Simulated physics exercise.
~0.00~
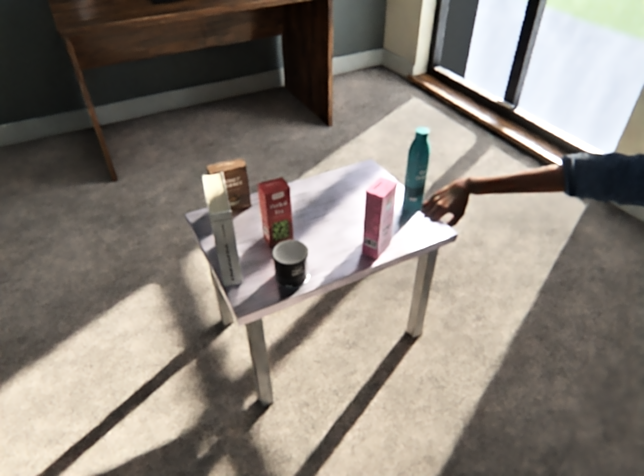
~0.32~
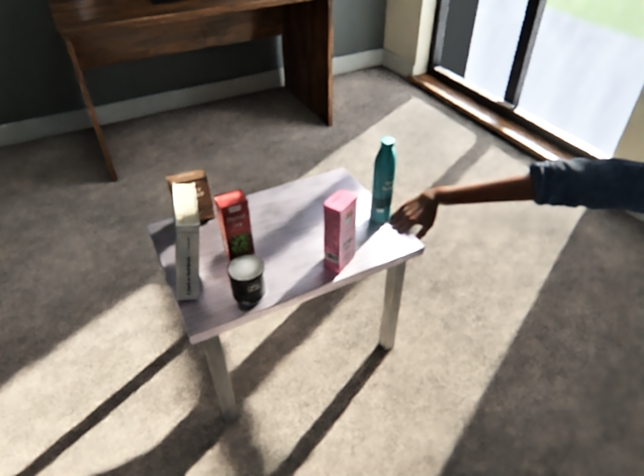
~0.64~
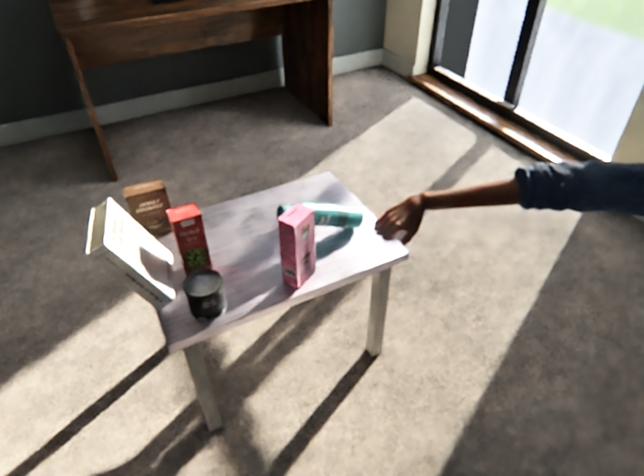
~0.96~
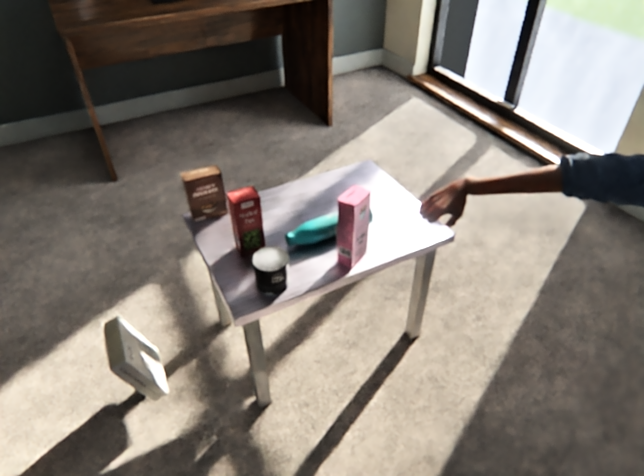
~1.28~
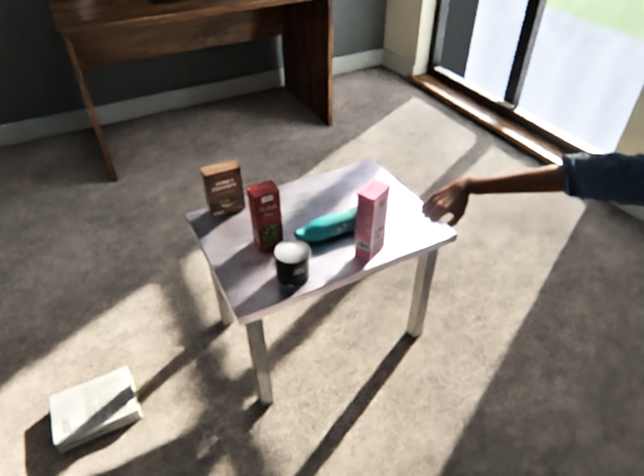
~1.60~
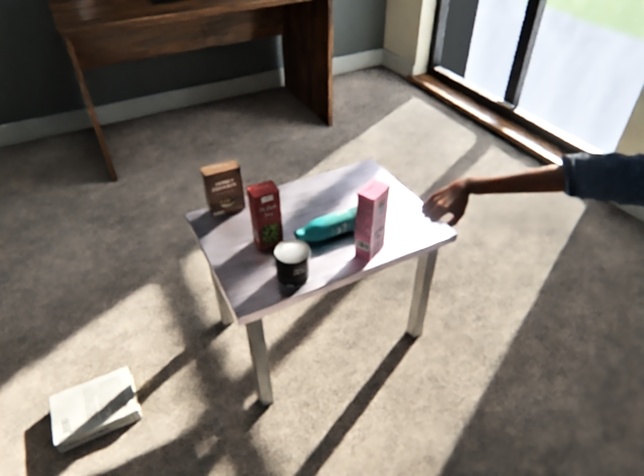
A hand reaches in from the right to the edge of a small pale table on a sunlit grey carpet, seen from above, with a wooden desk behind. On the table stand a white book and brown packet at the left, a red carton and black tin nearby, and a pink carton and turquoise bottle toward the right. The table slides left, and the bottle topples while the book tips over the left edge. The table then moves back right as the book drops to the floor. The book ends flat on the carpet, the bottle lies on the tabletop, and the cartons, packet and tin remain upright.
